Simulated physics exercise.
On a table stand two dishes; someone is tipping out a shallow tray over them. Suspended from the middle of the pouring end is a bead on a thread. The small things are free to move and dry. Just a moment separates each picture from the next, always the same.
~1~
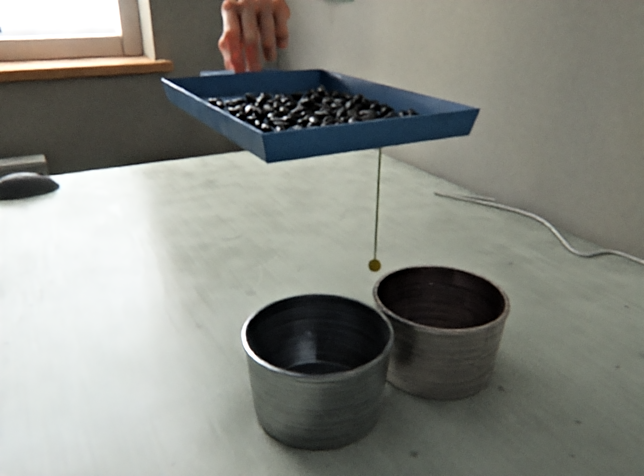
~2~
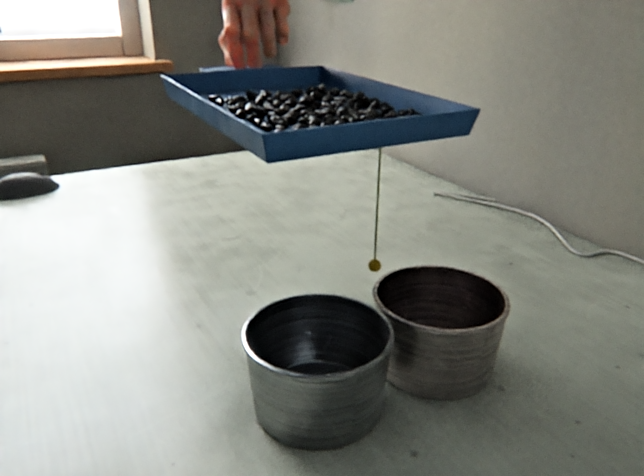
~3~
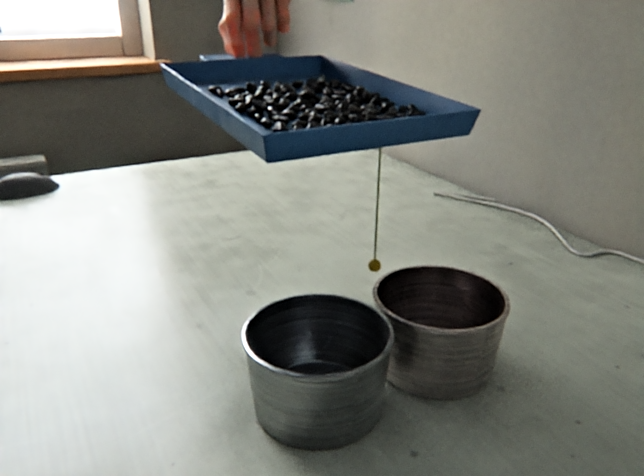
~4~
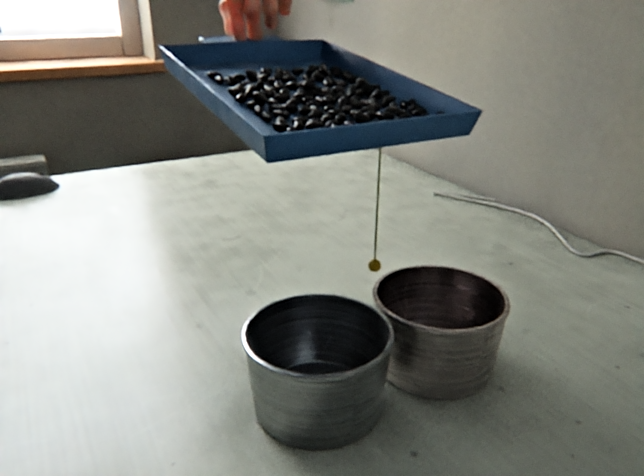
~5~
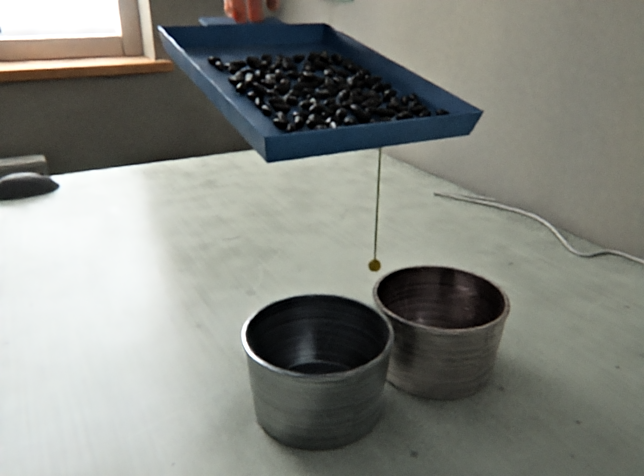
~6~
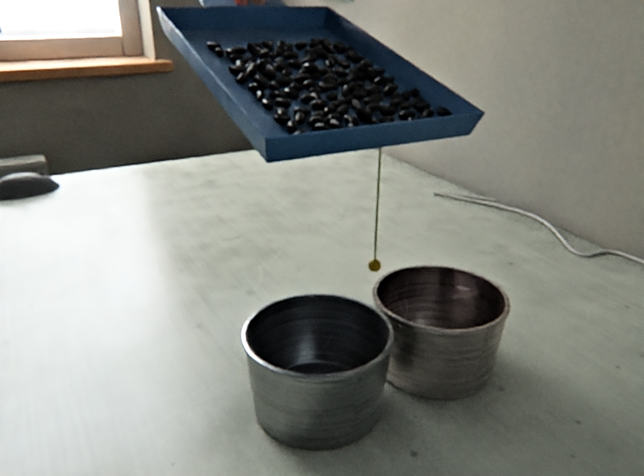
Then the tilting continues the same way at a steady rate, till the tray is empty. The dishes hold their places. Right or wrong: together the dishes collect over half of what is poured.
Right.
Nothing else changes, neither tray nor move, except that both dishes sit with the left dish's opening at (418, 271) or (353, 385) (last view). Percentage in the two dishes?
It comes to roughly 10 per cent in one try and roughly 40 per cent in the next.
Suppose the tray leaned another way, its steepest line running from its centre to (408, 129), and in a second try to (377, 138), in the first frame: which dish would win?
First place: The dish to the right; second place: The dish to the right.
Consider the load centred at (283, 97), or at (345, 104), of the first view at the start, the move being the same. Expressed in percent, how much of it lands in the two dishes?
Some 90 and then some 80 per cent.
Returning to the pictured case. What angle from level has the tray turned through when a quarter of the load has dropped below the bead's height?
Somewhere around 105 degrees.
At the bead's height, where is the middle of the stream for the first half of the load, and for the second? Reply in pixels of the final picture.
Roughly (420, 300) first, then roughly (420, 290).
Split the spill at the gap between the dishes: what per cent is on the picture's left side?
Left share: Close to 0 %.
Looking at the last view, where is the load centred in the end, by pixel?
Somewhere around (437, 369) in the last picture.
Soon after the last picture, tray tipped steeply; all on the tray.
A little later, tray tipped right over; nearly all on the tray; a stray few in the left dish; a stray few in the right dish.
Later still, tray tipped past a quarter turn; about a quarter in the left dish; about half in the right dish; about a quarter outside both.
At rest, tray tipped past a quarter turn; about a quarter in the left dish; about half in the right dish; about a quarter outside both.
